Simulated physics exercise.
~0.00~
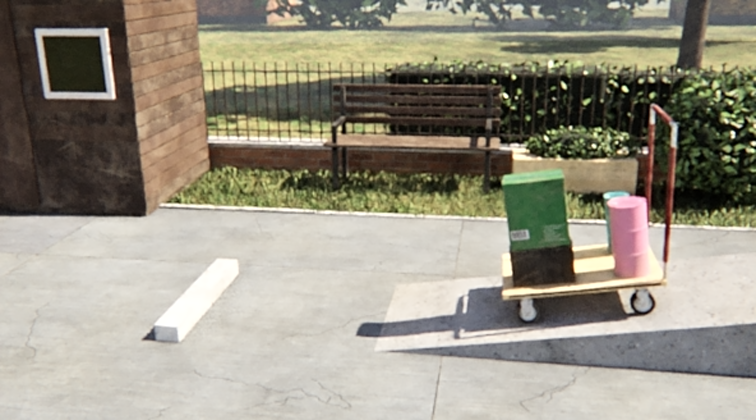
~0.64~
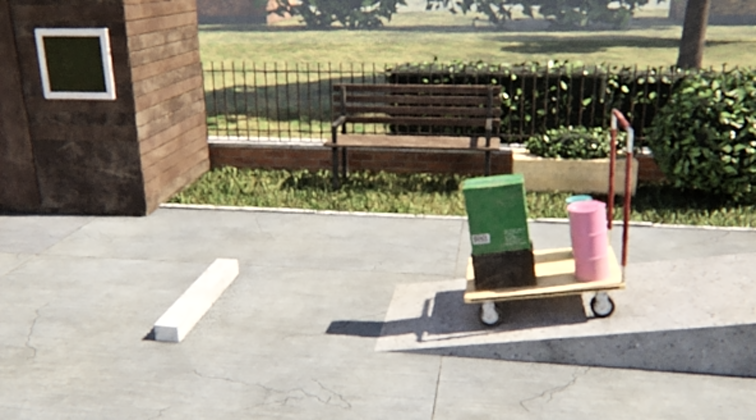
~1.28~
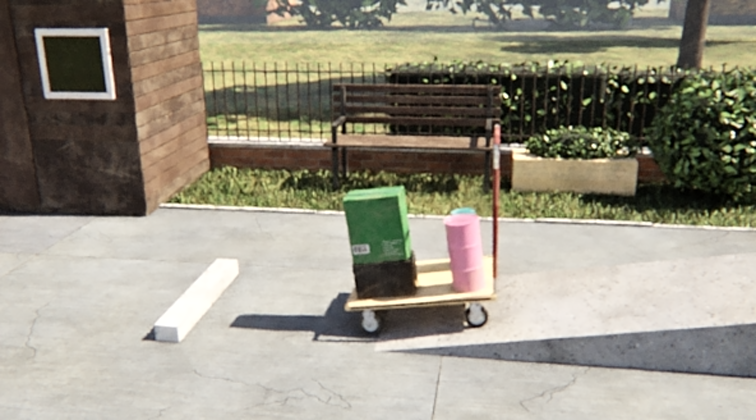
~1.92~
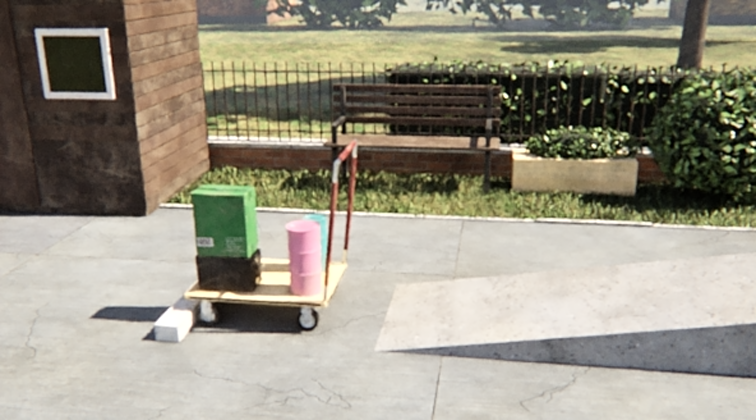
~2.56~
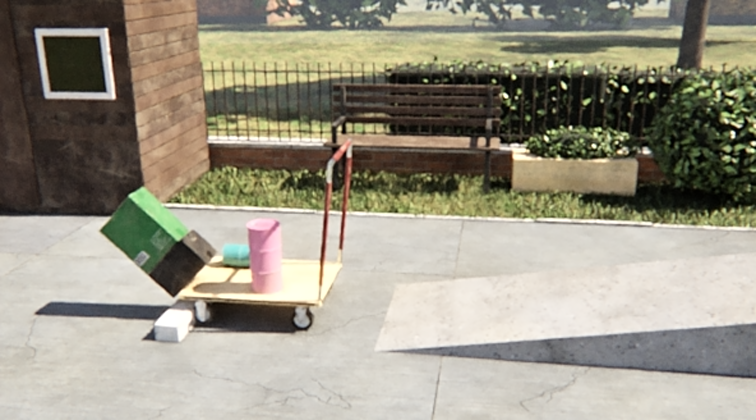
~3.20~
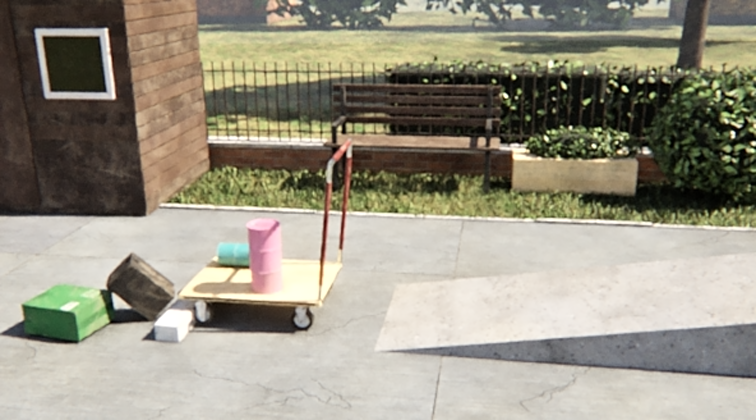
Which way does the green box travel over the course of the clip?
The green box travels to the left, first riding on the trolley and then tumbling off its front end onto the ground beyond the kerb.
A loaded trolley rolled left down a ramp and across the pavement until it stopped at a white kerb, where the green and black boxes tumbled off the front and a turquoise canister fell over on the deck, leaving the pink canister standing.
